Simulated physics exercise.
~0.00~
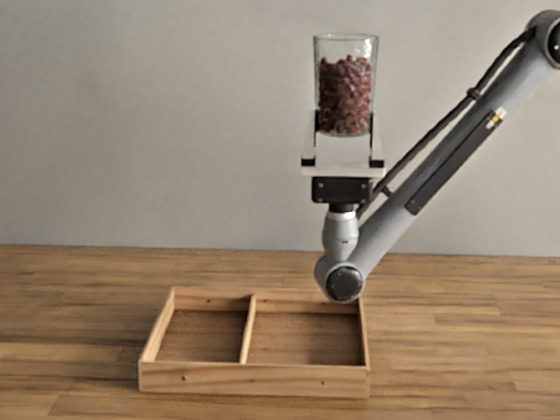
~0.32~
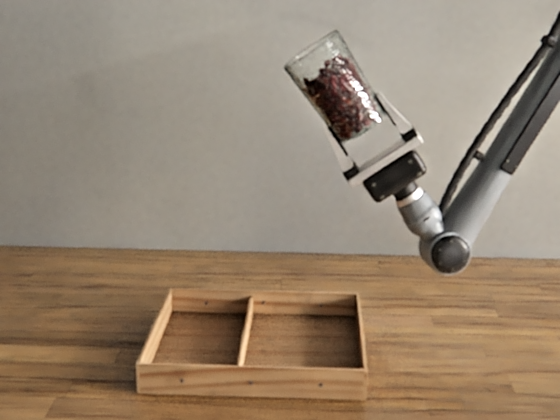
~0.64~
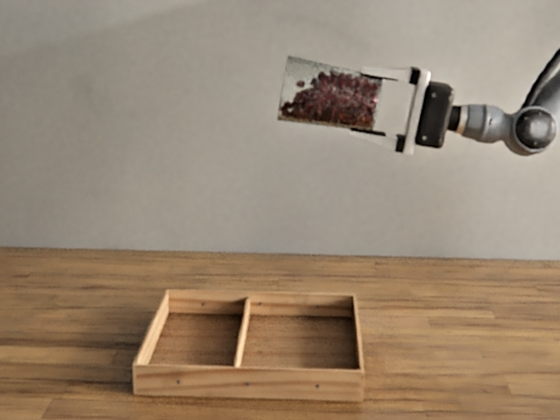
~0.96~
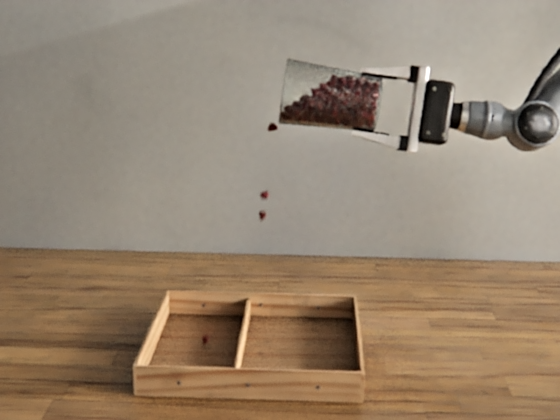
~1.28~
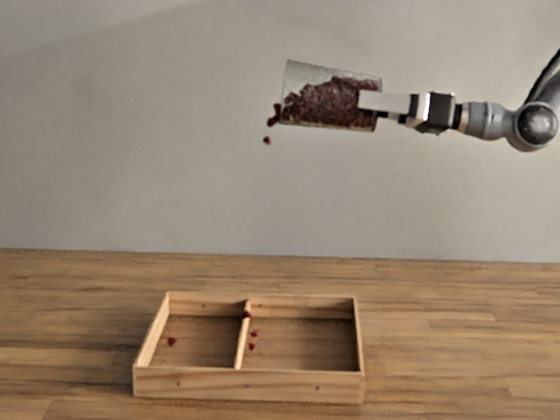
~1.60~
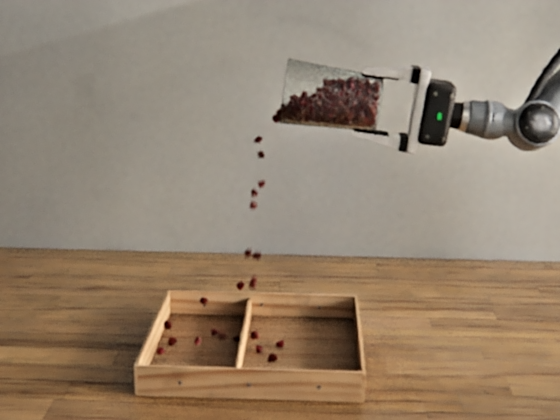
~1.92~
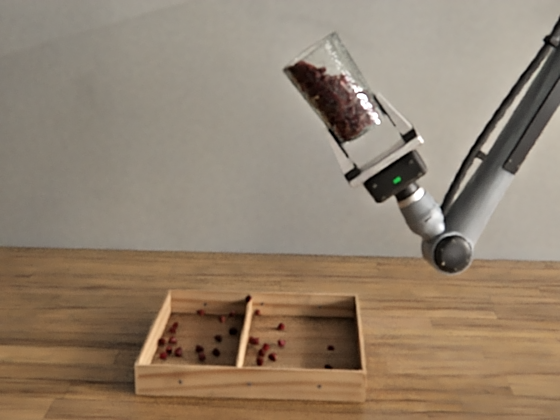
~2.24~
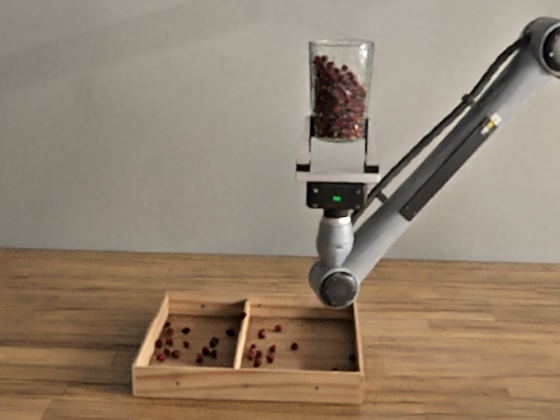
Robot arm tipping a clear tumbler of dark red beans, sprinkling some across both halves of a divided wooden tray, then returning upright.
